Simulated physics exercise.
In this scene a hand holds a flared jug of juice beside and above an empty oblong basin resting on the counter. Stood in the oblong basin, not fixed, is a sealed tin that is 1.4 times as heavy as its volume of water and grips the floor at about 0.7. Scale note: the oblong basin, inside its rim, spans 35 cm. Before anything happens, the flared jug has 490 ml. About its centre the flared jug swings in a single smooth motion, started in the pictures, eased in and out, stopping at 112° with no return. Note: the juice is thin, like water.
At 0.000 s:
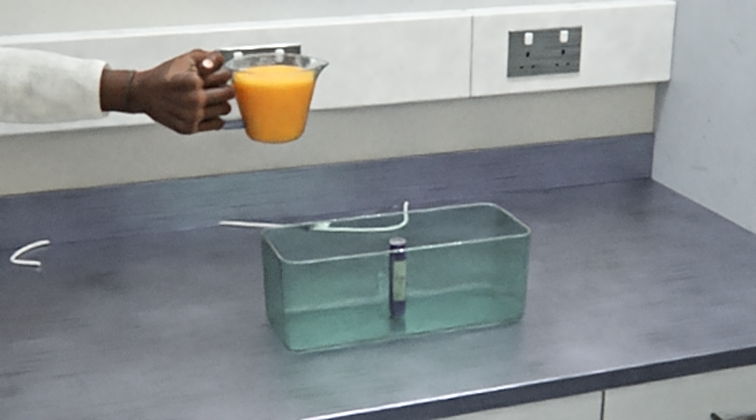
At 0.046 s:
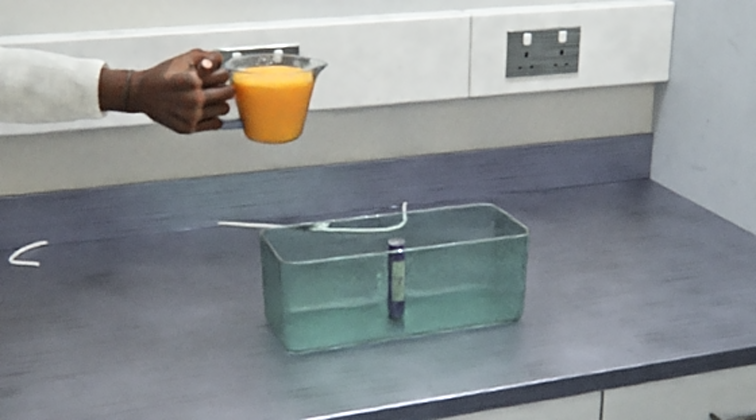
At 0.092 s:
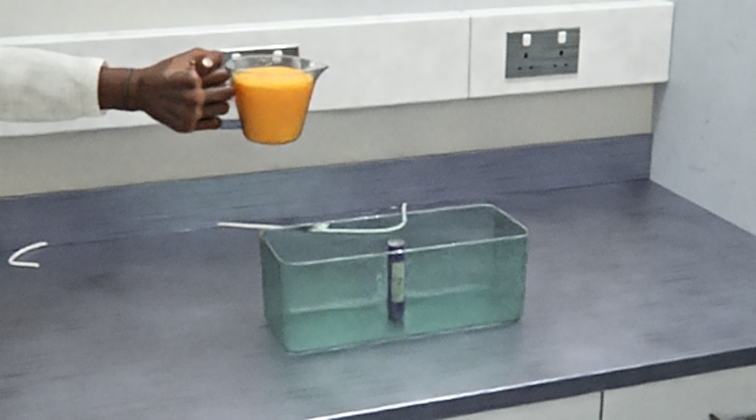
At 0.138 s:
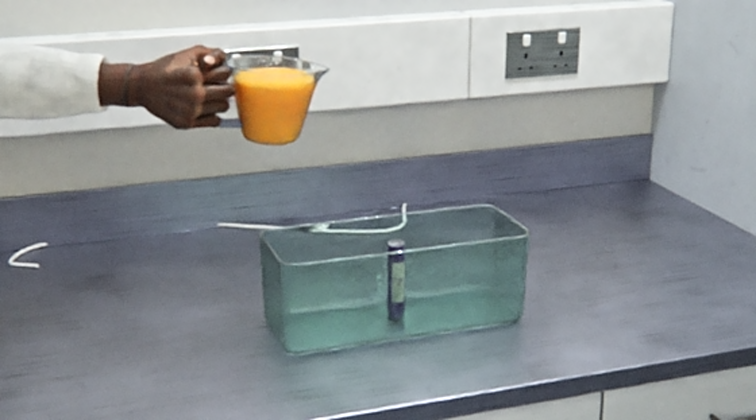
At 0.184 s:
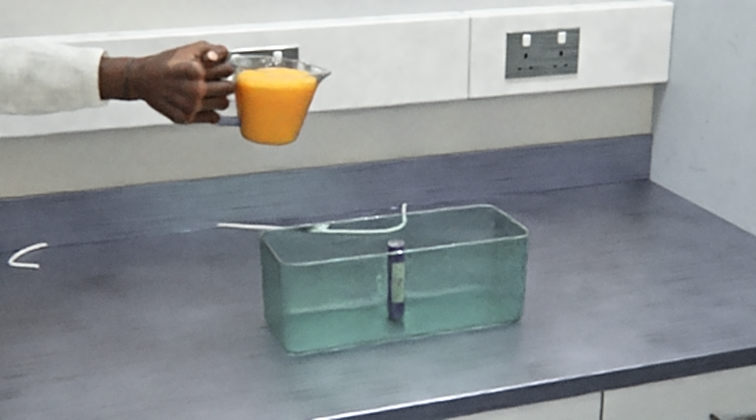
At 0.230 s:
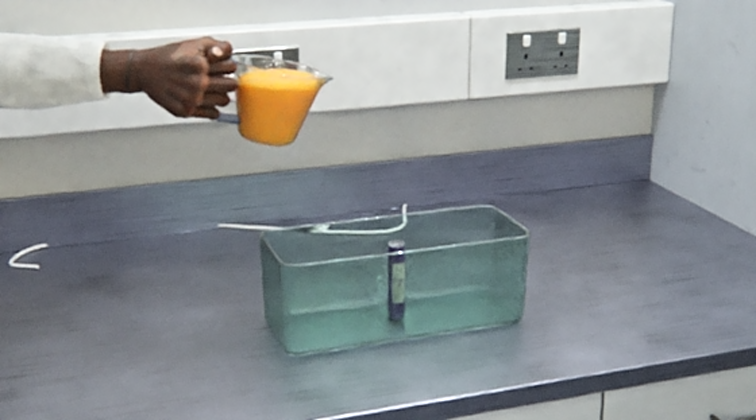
A hand held a clear jug of orange juice above and to the left of an oblong glass basin with a small tin standing in it, and slowly tilted the jug slightly to the right.
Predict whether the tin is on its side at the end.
It tilts over.
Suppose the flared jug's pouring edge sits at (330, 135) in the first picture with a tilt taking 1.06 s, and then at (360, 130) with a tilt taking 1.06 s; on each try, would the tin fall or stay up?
In the first try it remains standing; in the second it comes down.
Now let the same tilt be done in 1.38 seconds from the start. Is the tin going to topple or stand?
Result: Tin tipped over.
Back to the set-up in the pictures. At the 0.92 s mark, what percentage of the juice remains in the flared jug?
Close to 4 percent of the total.
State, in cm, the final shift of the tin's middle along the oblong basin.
8.0 cm.
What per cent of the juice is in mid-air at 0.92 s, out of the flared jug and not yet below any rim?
Roughly 16 %.
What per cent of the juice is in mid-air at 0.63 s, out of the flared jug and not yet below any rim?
Roughly 34 percent.
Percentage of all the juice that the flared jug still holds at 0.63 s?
Portion remaining: Approx. 56 per cent.
After 0.63 s the tilt is 72° and 56 per cent is still to pour; the tin stands where it began.
After 0.92 s the tilt is 107° and 4 per cent is still to pour; the tin leans 55°.
After 1.23 s the tilt is 112° and 0 per cent is still to pour; the tin lies on its side.
After 1.56 s the tilt is 112° and 0 per cent is still to pour; the tin lies on its side.
In the end the tin lies on its side.
